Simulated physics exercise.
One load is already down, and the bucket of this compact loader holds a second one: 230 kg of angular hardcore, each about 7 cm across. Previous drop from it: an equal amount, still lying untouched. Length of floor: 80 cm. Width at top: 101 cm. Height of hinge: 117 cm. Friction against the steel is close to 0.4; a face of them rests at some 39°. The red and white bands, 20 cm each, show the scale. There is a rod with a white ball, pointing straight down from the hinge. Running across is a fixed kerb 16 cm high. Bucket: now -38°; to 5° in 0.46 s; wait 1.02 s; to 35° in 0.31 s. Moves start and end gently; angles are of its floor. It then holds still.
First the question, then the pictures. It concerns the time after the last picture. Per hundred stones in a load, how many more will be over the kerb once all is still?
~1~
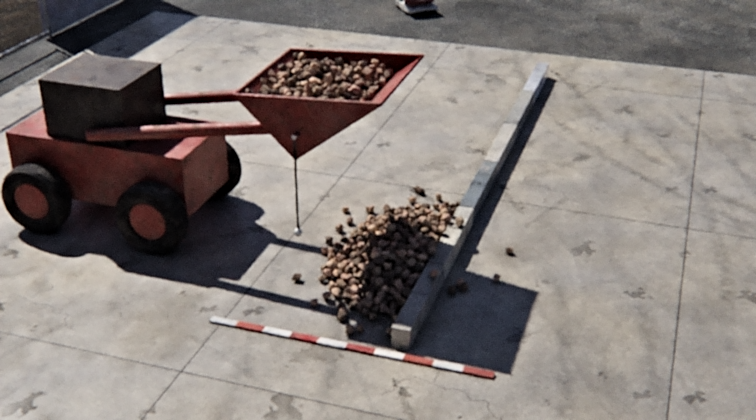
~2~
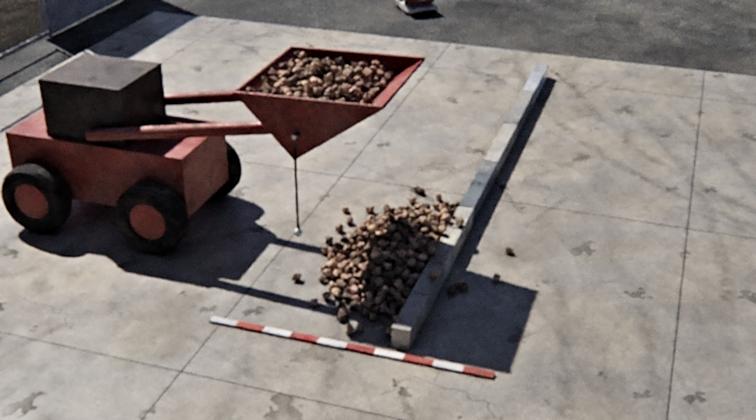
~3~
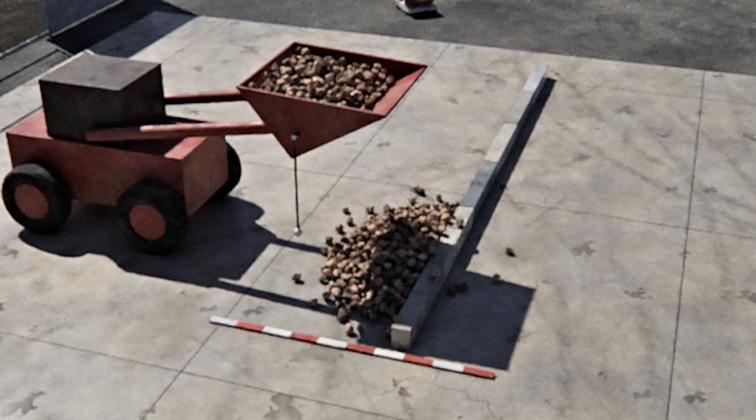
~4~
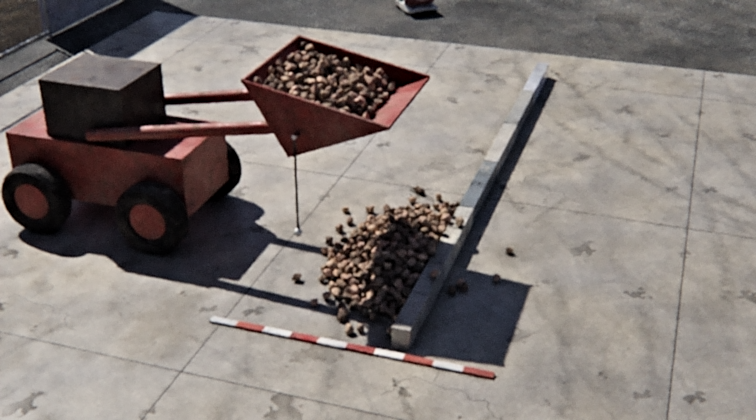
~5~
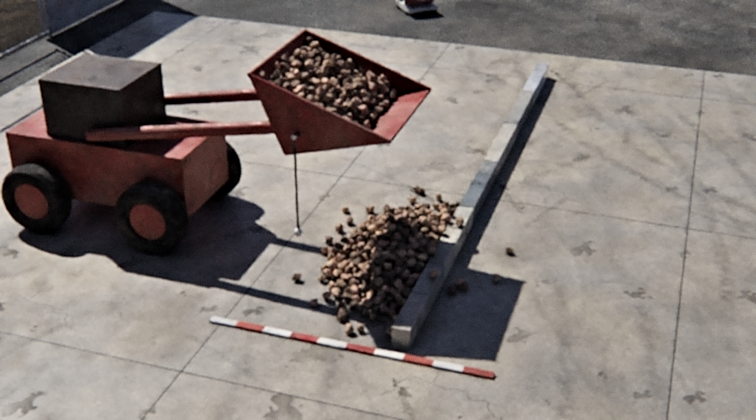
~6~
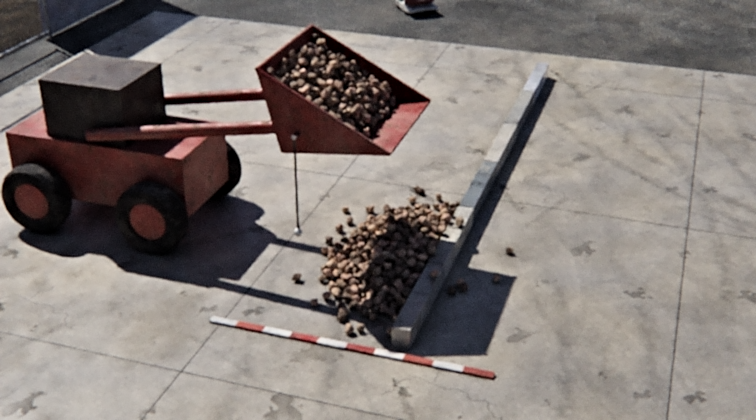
35.
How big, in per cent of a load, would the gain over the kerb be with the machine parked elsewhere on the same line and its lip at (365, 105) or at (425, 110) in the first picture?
Roughly 15 and 95 percent, in that order.
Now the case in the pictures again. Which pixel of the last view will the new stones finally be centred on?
The middle ends up near (430, 246).
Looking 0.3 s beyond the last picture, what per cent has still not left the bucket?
It holds some 100 percent.
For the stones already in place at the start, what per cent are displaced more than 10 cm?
Some 0 percent, give or take.
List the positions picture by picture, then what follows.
The bucket is at -38°, its lip at (381, 105); the top of the load is at (343, 71). The earlier load is highest near (397, 228), 24 cm above ground level, 99 % on this side of the kerb, 1 % over the kerb, in the first frame.
Lip at (383, 108), floor tilted -36°, highest stones at (324, 69), in the second frame.
The bucket is at -31°, its lip at (386, 117); the top of the load is at (301, 62), in the third frame.
Lip at (389, 129), floor tilted -23°, highest stones at (298, 57), in the fourth frame.
Lip at (390, 142), floor tilted -15°, highest stones at (302, 52), in the fifth frame.
The bucket is at -7°, its lip at (390, 155); the top of the load is at (308, 49), in the sixth frame.
Then, 0.1 s after the last picture the floor is at 3°; in per cent of one load, 100 in the bucket, 99 on this side of the kerb, 1 over the kerb; the foremost stones are at (464, 266).
Then, 0.3 s after the last picture the floor is at 5°; in per cent of one load, 100 in the bucket, 99 on this side of the kerb, 1 over the kerb; the foremost stones are at (464, 266).
Then, 1.9 s after the last picture the floor is at 35°; in per cent of one load, 47 in the bucket, 152 on this side of the kerb, 1 over the kerb; the foremost stones are at (470, 264).
Then, 4.3 s after the last picture the floor is at 35°; in per cent of one load, 0 in the bucket, 164 on this side of the kerb, 36 over the kerb; the foremost stones are at (552, 293). Net gain over the kerb, 35.
